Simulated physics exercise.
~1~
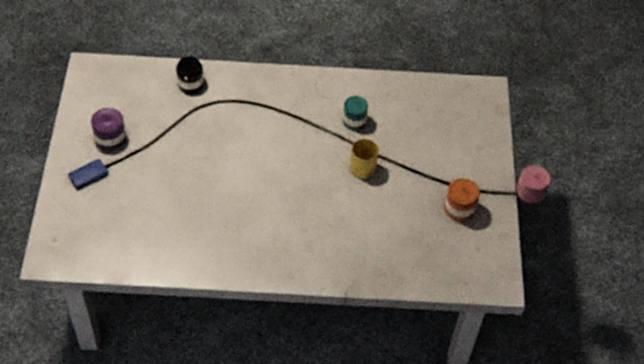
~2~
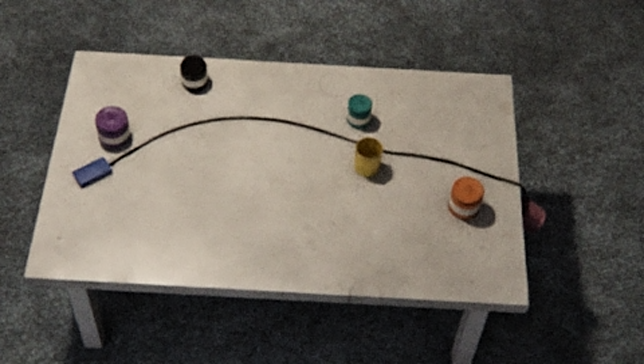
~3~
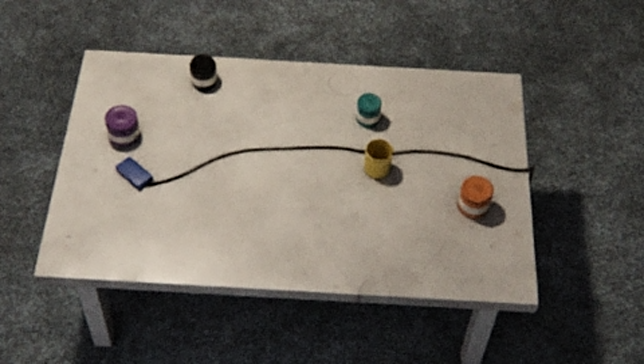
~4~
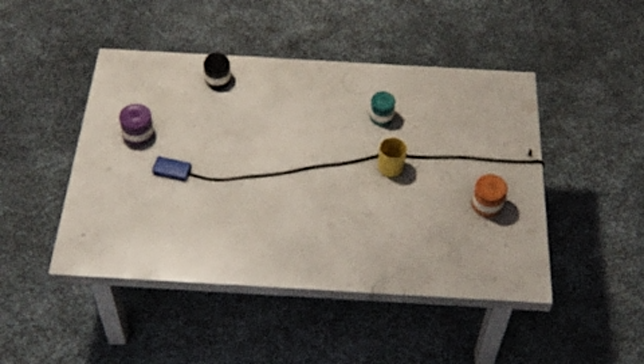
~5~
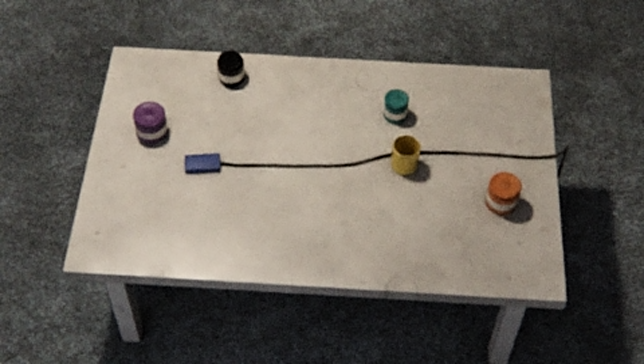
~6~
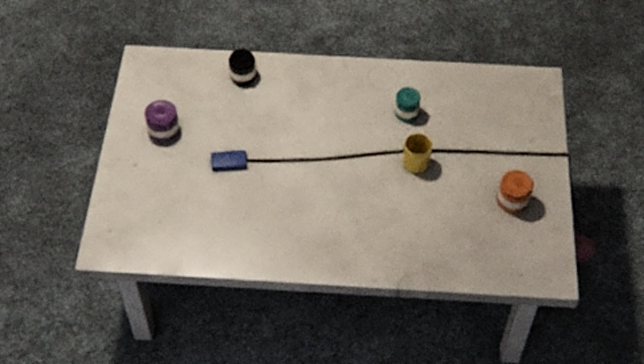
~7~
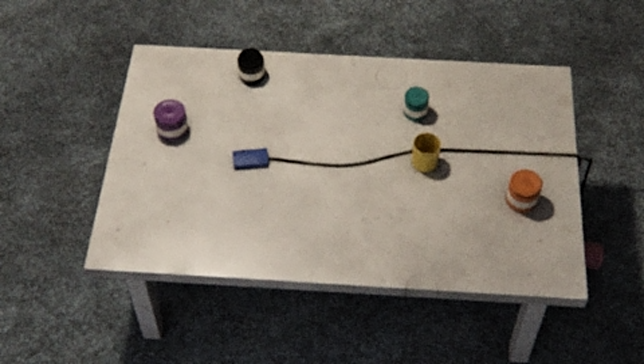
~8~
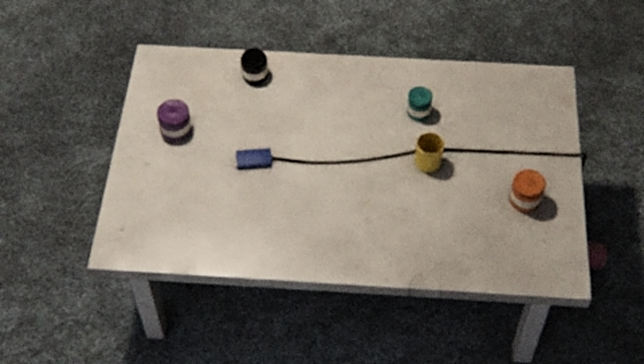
On a pale table, a pink object dropping off the right edge, its cable dragging a blue block rightward until it stops midtable.
